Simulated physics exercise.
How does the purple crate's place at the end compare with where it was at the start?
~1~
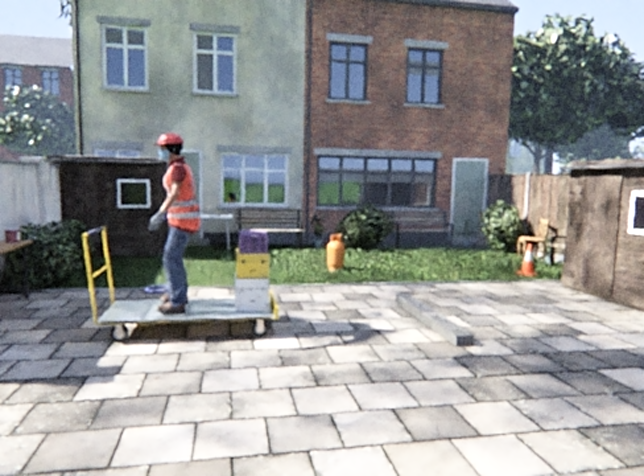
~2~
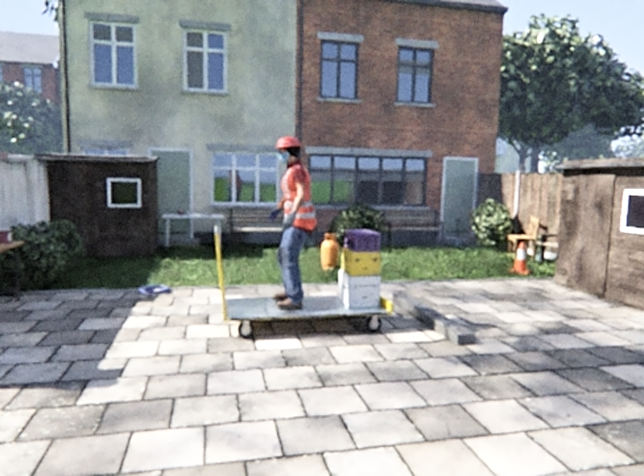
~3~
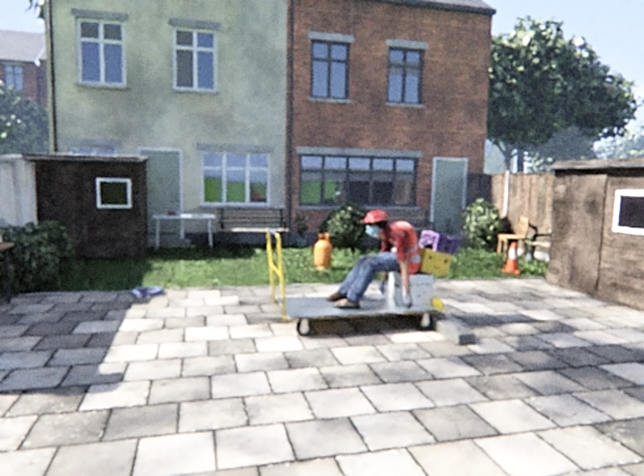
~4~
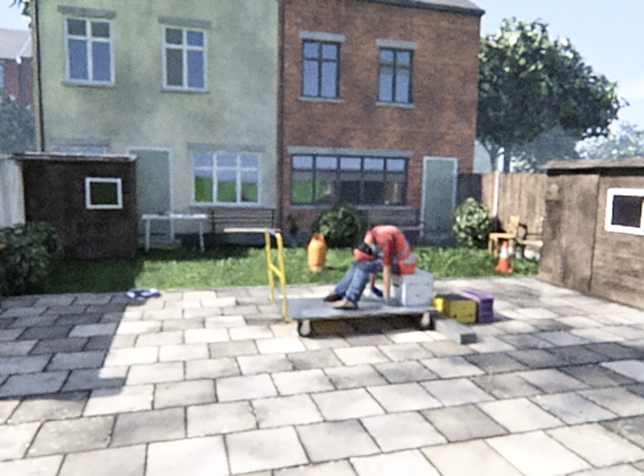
At the start the purple crate sits on top of the stack on the trolley, and at the end it lies on the paving beyond the trolley's right end, next to the yellow toolbox.
